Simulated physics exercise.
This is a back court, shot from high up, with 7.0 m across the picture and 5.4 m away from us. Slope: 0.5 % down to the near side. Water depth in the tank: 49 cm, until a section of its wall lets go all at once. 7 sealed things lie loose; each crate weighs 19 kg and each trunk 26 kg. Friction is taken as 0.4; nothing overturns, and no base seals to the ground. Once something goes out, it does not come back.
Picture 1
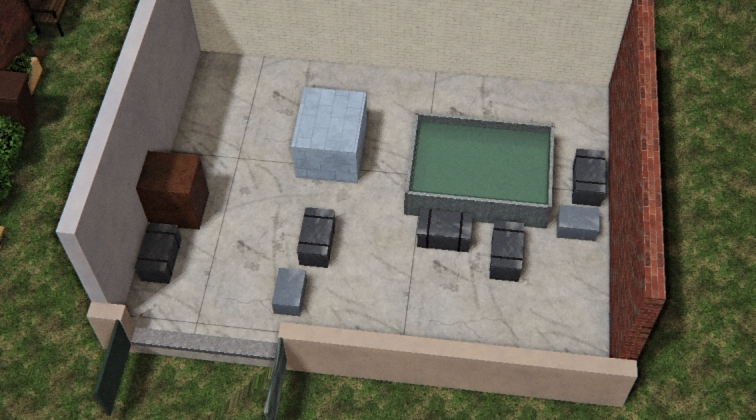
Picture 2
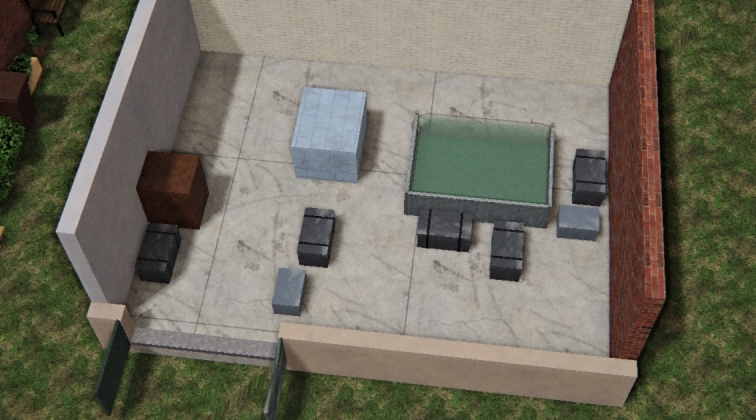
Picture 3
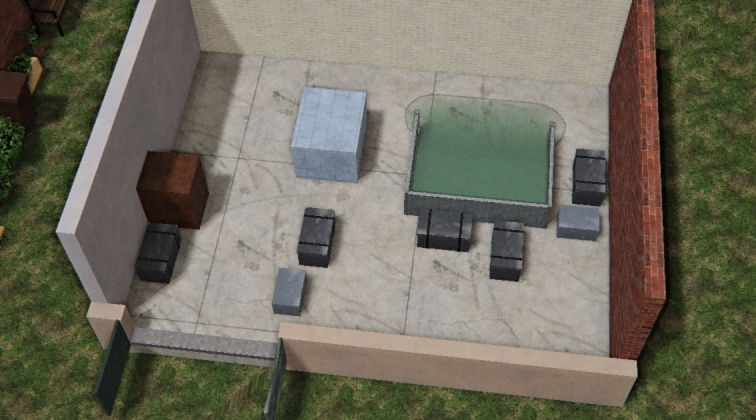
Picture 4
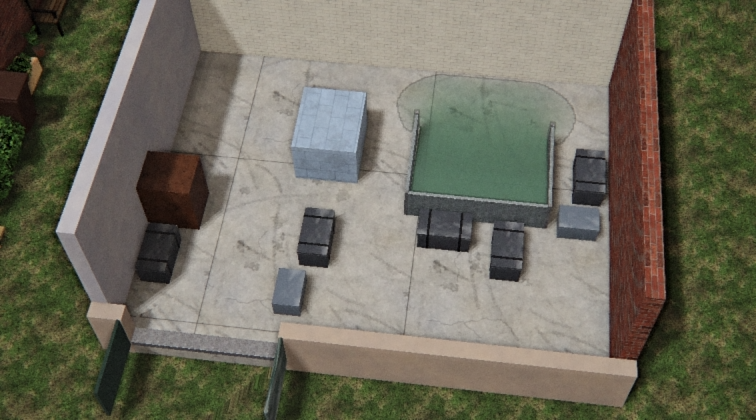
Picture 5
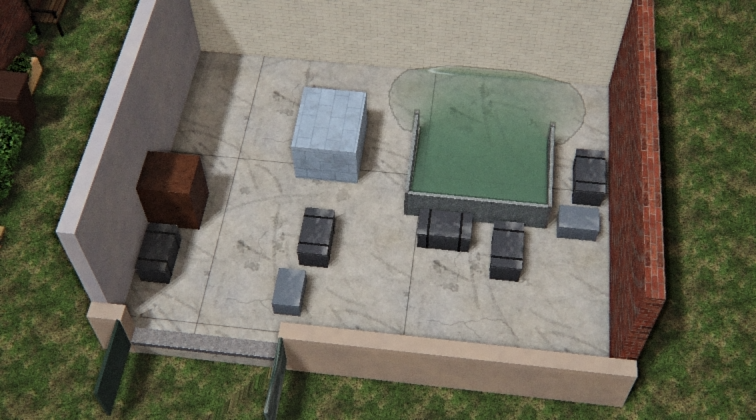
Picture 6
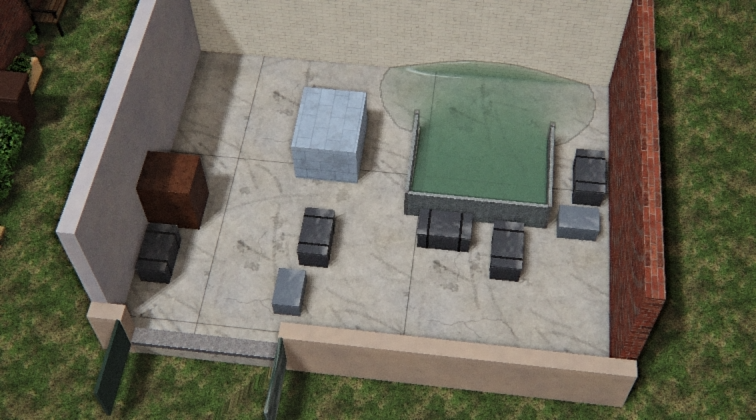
A large walled yard with dark trunks and grey blocks held a tank of green water, which spilled out over its far side and spread across the floor to the back wall, while everything else stayed put.
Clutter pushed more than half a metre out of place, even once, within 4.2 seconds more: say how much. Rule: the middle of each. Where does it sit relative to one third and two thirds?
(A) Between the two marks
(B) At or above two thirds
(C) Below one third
The answer is C.
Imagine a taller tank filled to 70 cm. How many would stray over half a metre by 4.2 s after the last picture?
Then 2 of them.
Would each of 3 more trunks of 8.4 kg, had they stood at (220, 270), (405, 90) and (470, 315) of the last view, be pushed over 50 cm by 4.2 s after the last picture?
Order as given: Stays inside it, goes farther, stays inside it.
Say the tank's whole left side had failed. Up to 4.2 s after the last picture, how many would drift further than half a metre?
Count: 2.
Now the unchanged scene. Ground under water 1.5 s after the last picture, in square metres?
I'd put it close to 12 m2.
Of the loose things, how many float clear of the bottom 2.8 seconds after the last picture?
At that moment 1.
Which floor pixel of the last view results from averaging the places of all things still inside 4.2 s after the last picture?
Roughly at (399, 279).
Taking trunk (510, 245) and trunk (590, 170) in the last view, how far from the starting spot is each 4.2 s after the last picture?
Distances: 0 cm; 250 cm.
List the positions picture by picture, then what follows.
The first picture shows a crate at (289, 287) rests on the ground; a trunk at (591, 170) rests on the ground; water covers 3.2 m2; 0 of 7 have shifted.
The second picture shows a crate at (289, 287) rests on the ground; a trunk at (591, 170) rests on the ground; 4.2 m2 under water; 0 of 7 have shifted.
The third picture shows a crate at (289, 287) rests on the ground; a trunk at (591, 170) rests on the ground; water covers 5.3 m2; 0 of 7 have shifted.
The fourth picture shows a crate at (289, 287) rests on the ground; a trunk at (591, 170) rests on the ground; 6.6 m2 under water; 0 of 7 have shifted.
The fifth picture shows a crate at (289, 287), on the bottom; a trunk at (591, 170) rests on the ground; 7.5 m2 under water; 0 of 7 have shifted.
The sixth picture shows a crate at (289, 287), on the bottom; a trunk at (591, 170), on the bottom; 7.8 m2 under water; 0 of 7 have shifted.
Then, 0.4 s after the last picture 0 of 7 are over 50 cm from their spots; 0 afloat.
Then, 1.5 s after the last picture 0 of 7 are over 50 cm from their spots; 0 afloat.
Then, 2.8 s after the last picture 2 of 7 are over 50 cm from their spots; 1 afloat.
Then, 4.2 s after the last picture 2 of 7 are over 50 cm from their spots, and 2 have been at some point; 1 afloat.
